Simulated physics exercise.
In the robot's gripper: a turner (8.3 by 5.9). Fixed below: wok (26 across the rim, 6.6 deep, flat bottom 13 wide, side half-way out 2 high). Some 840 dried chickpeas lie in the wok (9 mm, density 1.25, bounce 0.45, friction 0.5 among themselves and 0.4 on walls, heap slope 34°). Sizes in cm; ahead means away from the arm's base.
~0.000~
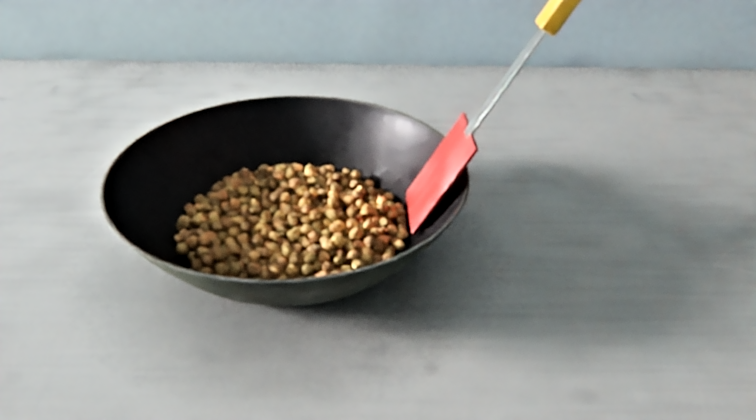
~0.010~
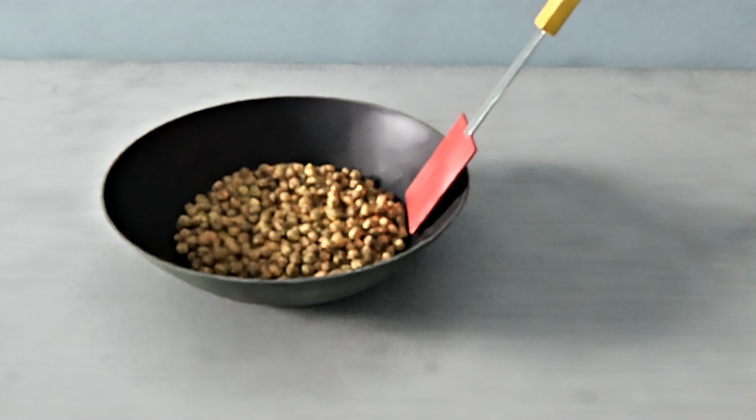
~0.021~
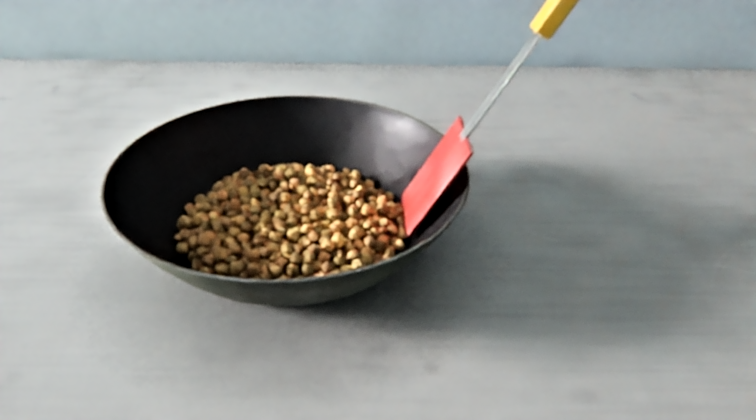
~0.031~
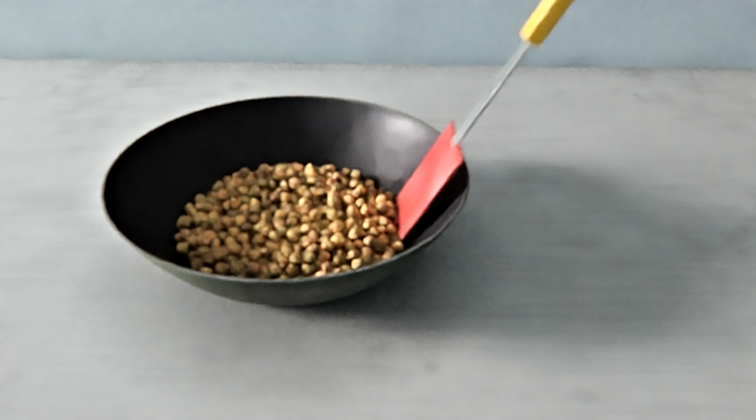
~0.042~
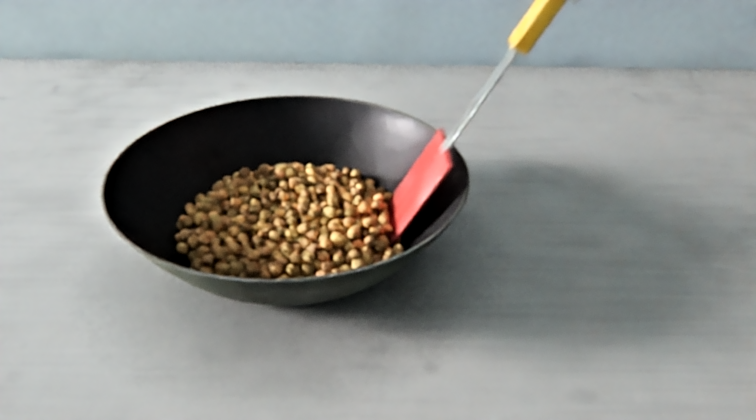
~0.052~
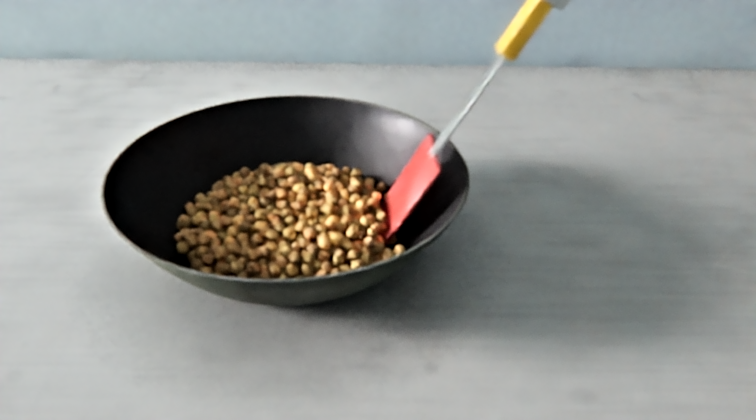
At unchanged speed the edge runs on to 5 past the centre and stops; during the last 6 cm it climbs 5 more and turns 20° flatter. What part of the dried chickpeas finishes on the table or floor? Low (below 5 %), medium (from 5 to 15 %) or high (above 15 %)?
Share on the table or floor: Low (below 5 %).
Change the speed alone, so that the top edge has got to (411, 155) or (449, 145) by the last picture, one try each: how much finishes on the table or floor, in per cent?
About 10 and 0 per cent.
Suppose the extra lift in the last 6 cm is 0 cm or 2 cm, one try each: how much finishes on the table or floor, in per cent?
About 0 and 0 per cent.
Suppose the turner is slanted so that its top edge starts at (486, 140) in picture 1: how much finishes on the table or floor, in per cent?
About 0 per cent.
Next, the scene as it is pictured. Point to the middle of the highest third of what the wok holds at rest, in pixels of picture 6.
Around (197, 206).
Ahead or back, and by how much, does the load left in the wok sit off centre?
Roughly 3.0 cm ahead.
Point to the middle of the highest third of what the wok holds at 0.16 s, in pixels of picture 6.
Near (253, 203).
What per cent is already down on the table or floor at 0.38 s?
Roughly 0 per cent.
After 0.10 s, sloping 61°, highest piece 6 above the table; 838 in the wok.
After 0.16 s, sloping 53°, highest piece 8 above the table; 838 in the wok.
After 0.38 s, sloping 41°, highest piece 7 above the table; 833 in the wok, 2 on the table or floor, 3 on the blade or in flight.
After 1.43 s, sloping 41°, highest piece 6 above the table; 833 in the wok, 5 on the table or floor.
In the end, 833 in the wok, 5 on the table or floor. That is 1 % on the table or floor.
